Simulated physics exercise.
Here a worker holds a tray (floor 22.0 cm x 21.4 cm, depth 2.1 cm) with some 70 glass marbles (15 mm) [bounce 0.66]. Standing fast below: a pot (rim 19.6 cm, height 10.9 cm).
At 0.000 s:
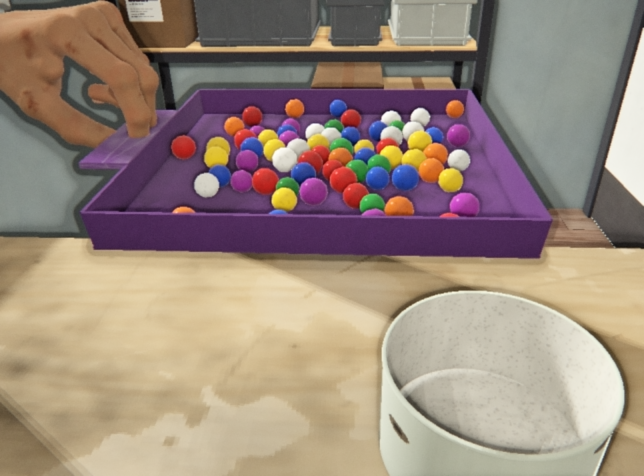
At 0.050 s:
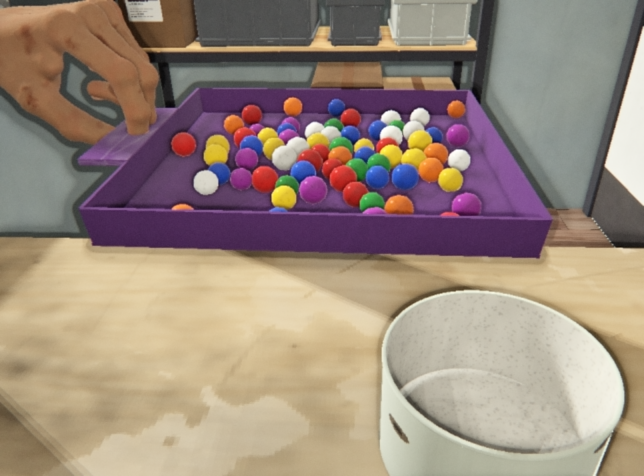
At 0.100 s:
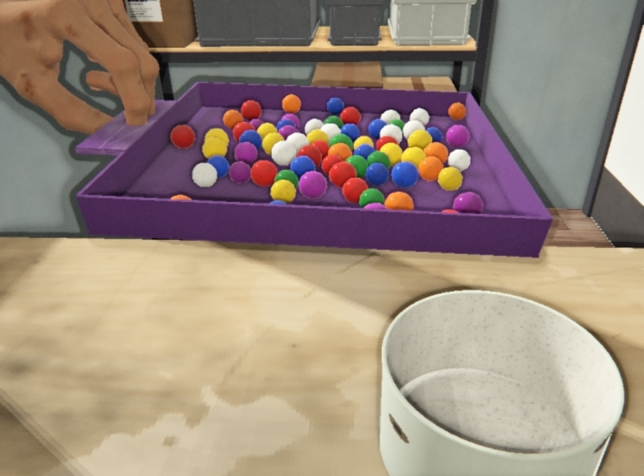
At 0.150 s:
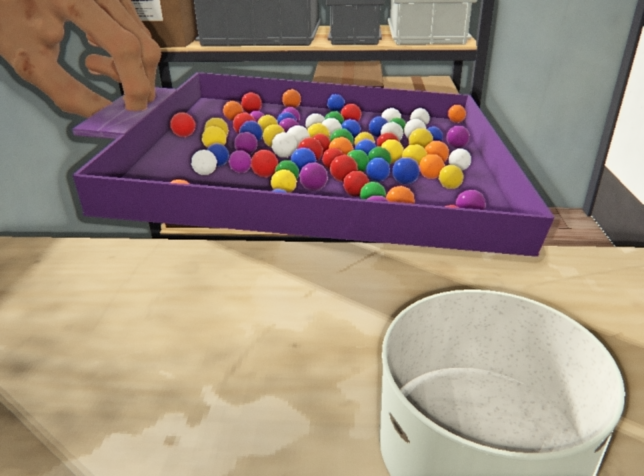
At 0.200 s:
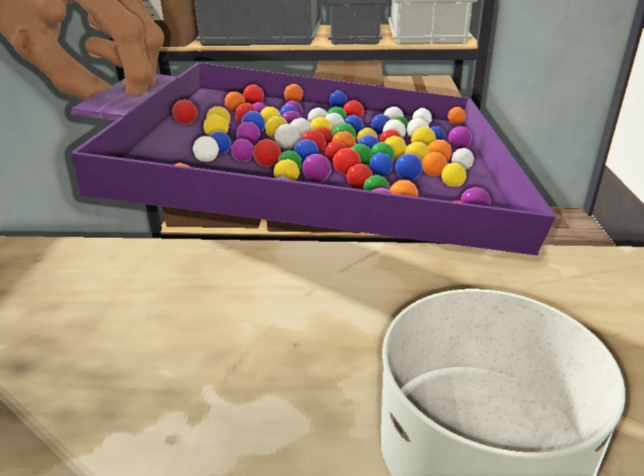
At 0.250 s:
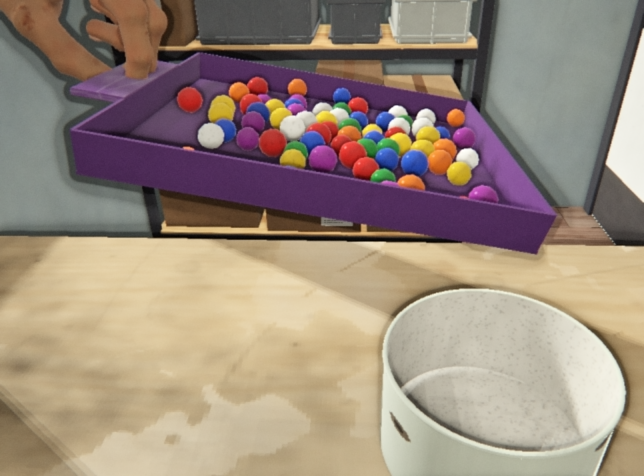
At a wooden workbench, a hand lifted the left side of a purple tray of colourful little balls, slowly tilting it down to the right, while a pale round pot stayed still in front.
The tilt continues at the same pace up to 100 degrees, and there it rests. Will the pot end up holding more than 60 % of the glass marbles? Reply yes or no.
Yes.
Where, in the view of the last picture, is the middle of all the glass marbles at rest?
I'd point to somewhere close to (487, 441).
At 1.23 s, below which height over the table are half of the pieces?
Roughly 32 cm.
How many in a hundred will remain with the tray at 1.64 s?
My guess is close to 100 in a hundred.
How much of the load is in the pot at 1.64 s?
By then, roughly 0%.
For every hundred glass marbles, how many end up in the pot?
It comes to roughly 85 per cent.
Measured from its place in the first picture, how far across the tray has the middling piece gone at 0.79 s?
Around 6 cm.
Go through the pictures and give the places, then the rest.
In the first frame, tray at (309, 219); tilt 0 degrees; leading edge at (499, 137); middle of the load at (340, 160); pot at (497, 359).
In the second frame, tray at (309, 217); tilt 1 degrees; leading edge at (499, 137); middle of the load at (340, 159).
In the third frame, tray at (309, 211); tilt 2 degrees; leading edge at (499, 138); middle of the load at (340, 156).
In the fourth frame, tray at (311, 200); tilt 5 degrees; low side right; leading edge at (499, 139); middle of the load at (341, 150).
In the fifth frame, tray at (313, 188); tilt 8 degrees; low side right; leading edge at (500, 141); middle of the load at (323, 138).
In the sixth frame, tray at (315, 177); tilt 11 degrees; low side right; leading edge at (500, 142); middle of the load at (328, 132); pot at (498, 357). It turns about 55 degrees a second.
Then, at 0.79 s, tilt 41 degrees; tray 100 %; middle of all pieces on or above the table near (424, 130).
Then, at 1.23 s, tilt 66 degrees; tray 100 %; middle of all pieces on or above the table near (428, 124).
Then, at 1.64 s, tilt 89 degrees; tray 100 %; middle of all pieces on or above the table near (434, 121).
Then, at 2.04 s, tilt 100 degrees; pot 70 %, tray 5 %, in the air 25 %; middle of all pieces on or above the table near (474, 351).
At rest (3.9 s), pot 85 %, outside 15 %.
